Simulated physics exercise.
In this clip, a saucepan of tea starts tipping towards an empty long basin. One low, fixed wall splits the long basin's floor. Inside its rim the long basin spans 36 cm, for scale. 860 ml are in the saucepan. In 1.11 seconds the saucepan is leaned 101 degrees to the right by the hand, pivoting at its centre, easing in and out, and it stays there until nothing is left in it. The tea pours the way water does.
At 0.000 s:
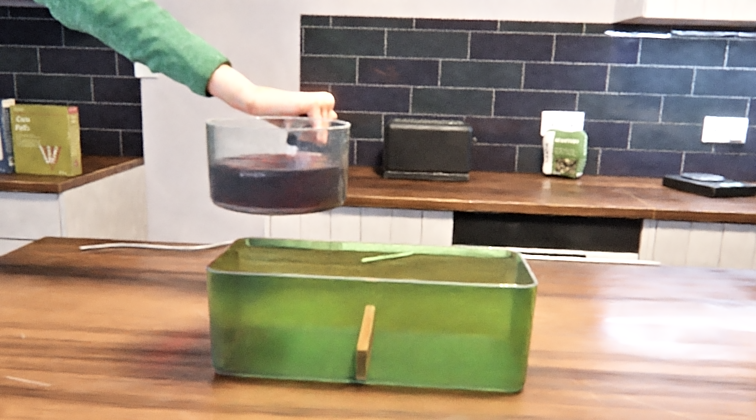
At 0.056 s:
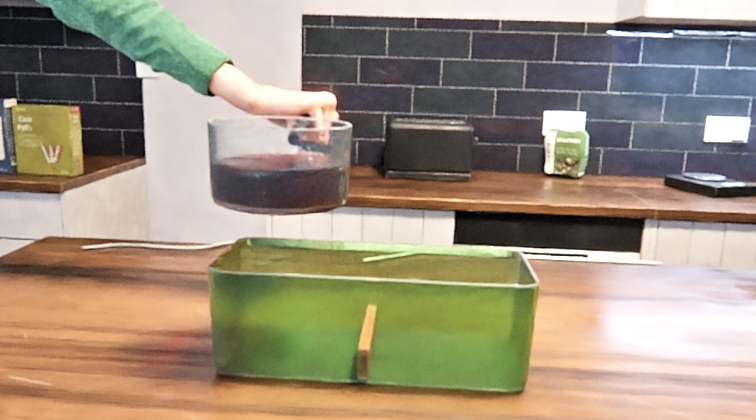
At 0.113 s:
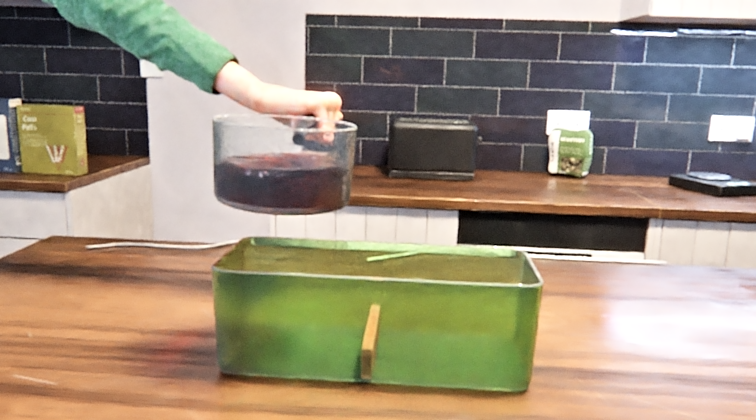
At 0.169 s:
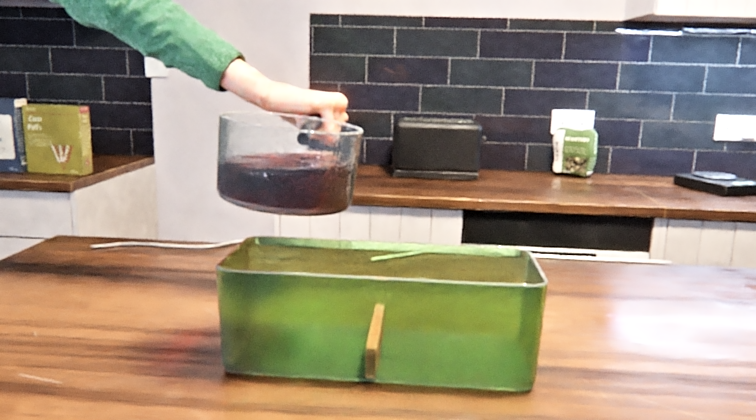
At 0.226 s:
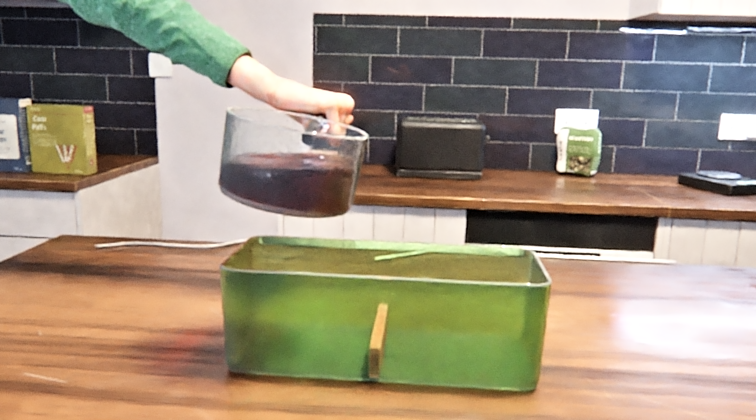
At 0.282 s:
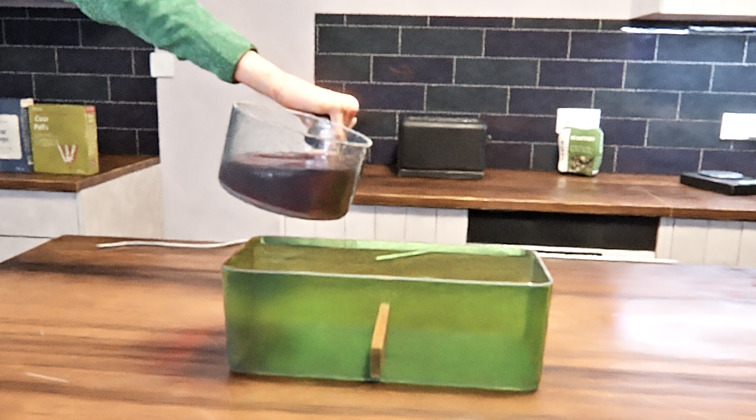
A hand slowly tilts a clear pan of dark tea rightward above a green basin.
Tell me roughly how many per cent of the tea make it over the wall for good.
Roughly 68 per cent make it over.
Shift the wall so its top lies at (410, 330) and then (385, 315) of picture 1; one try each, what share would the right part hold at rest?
Some 10 in a hundred, then some 40 in a hundred.
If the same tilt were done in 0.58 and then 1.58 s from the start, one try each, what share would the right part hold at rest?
60 in a hundred, followed by 70 in a hundred.
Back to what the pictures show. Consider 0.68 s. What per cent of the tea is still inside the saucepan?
Fraction remaining: Approx. 76 per cent.
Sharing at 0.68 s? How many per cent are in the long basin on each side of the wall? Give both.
0 on the left, 4 on the right, roughly.
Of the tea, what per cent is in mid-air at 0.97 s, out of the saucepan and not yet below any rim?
It comes to some 10 percent of the total.
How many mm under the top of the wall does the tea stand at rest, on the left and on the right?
I'd say some 26 mm on the left and some 14 mm on the right.
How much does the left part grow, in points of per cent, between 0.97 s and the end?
Roughly 20 per cent.
By 0.68 s the tilt is 68° and 75 per cent is still to pour, 0 is left of the wall and 4 right of it.
By 0.97 s the tilt is 97° and 22 per cent is still to pour, 13 is left of the wall and 55 right of it.
By 1.28 s the tilt is 101° and 3 per cent is still to pour, 26 is left of the wall and 69 right of it.
By 1.61 s the tilt is 101° and 0 per cent is still to pour, 32 is left of the wall and 68 right of it.
At rest 32 per cent lies left of the wall, 68 right of it and 0 outside.
